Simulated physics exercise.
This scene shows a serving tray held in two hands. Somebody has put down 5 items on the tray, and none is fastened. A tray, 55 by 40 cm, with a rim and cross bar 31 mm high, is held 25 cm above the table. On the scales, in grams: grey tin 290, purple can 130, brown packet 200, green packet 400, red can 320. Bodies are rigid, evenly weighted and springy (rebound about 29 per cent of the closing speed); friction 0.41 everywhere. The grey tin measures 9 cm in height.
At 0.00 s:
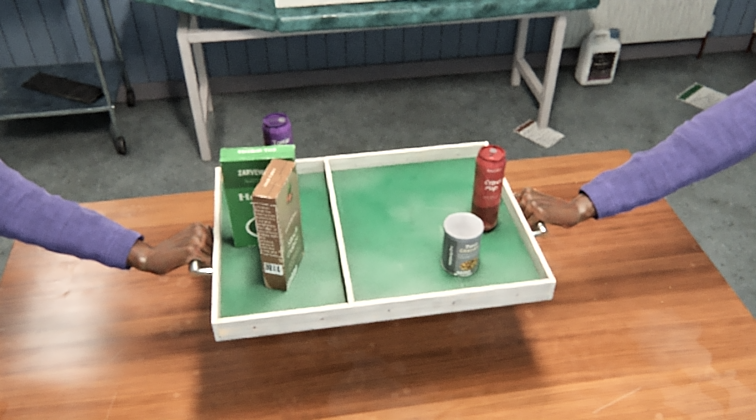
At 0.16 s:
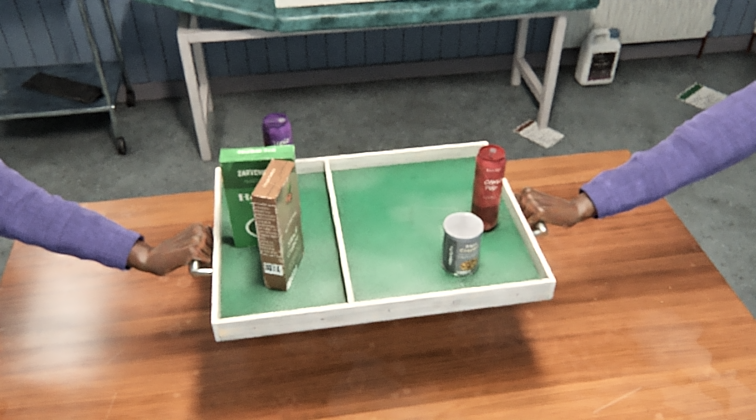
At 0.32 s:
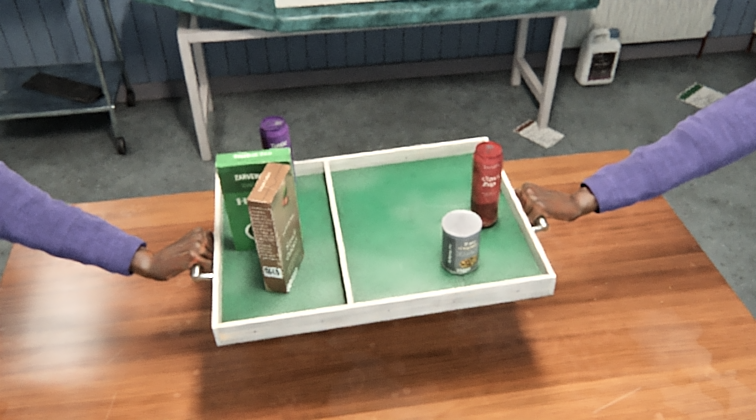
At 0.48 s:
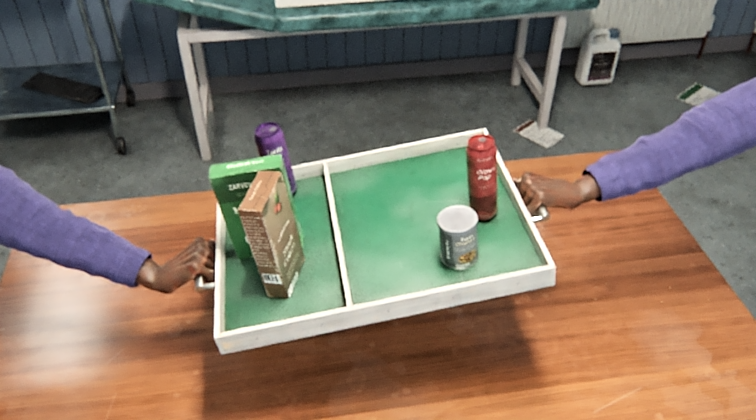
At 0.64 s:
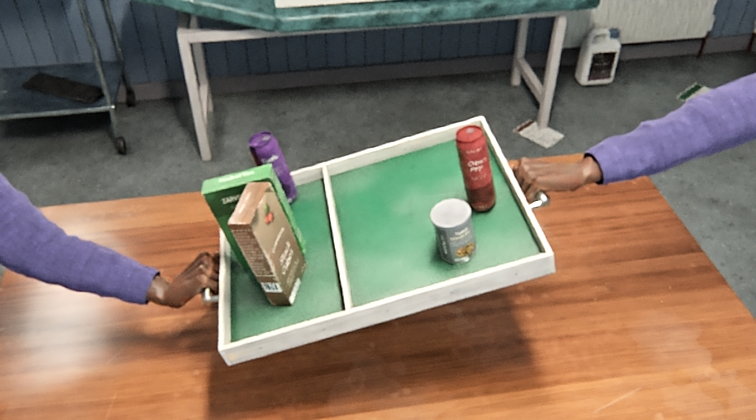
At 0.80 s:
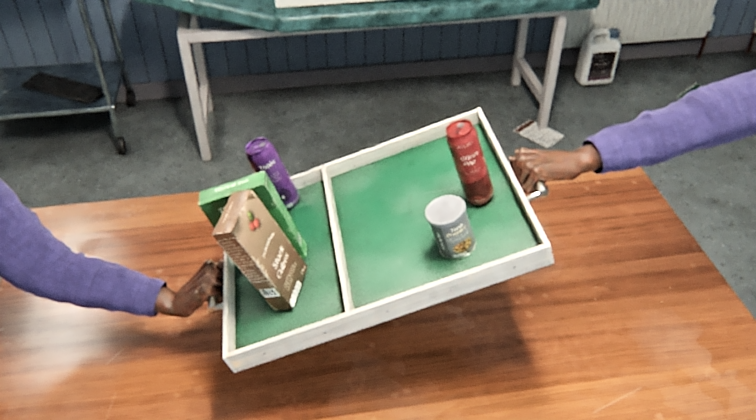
Two hands in purple sleeves grip the side handles of a white-rimmed tray with a green base above a wooden table, seen from the front and slightly above in a room with a grey floor. A green packet, a brown packet and a purple can stand left of the crossbar, a grey tin and red can right. The tray starts level, then tilts steadily left edge down, the items leaning with it and the brown packet rocking slightly, while the camera stays still.
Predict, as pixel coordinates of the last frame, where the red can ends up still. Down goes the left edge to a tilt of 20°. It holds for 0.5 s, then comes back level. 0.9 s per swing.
Roughly (384, 219).
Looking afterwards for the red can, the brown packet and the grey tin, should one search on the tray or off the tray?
Observed: Red can remains in bounds; brown packet exits its support; grey tin remains in bounds.
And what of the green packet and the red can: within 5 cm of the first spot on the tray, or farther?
As for the green packet, it remains where it was, and the red can winds up somewhere else.
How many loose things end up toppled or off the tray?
3.
By 1.10 s, tilt 20°, left edge down; brown packet now off the tray; red can rocked 33° off its seat near (441, 171); purple can rocked 6° off its seat.
By 1.30 s, tilt 20°, left edge down; red can on its side near (394, 214); purple can rocked 43° off its seat.
By 1.70 s, tilt 18°, left edge down; purple can now off the tray; red can on its side near (380, 218).
By 2.00 s, tilt 8°, left edge down; red can on its side near (382, 218).
When it is over (2.9 s), off the tray, purple can and brown packet; lying over on the tray, red can; the other 2 within 5 cm of the start. End places, in pixels of the last picture, red can near (384, 219).
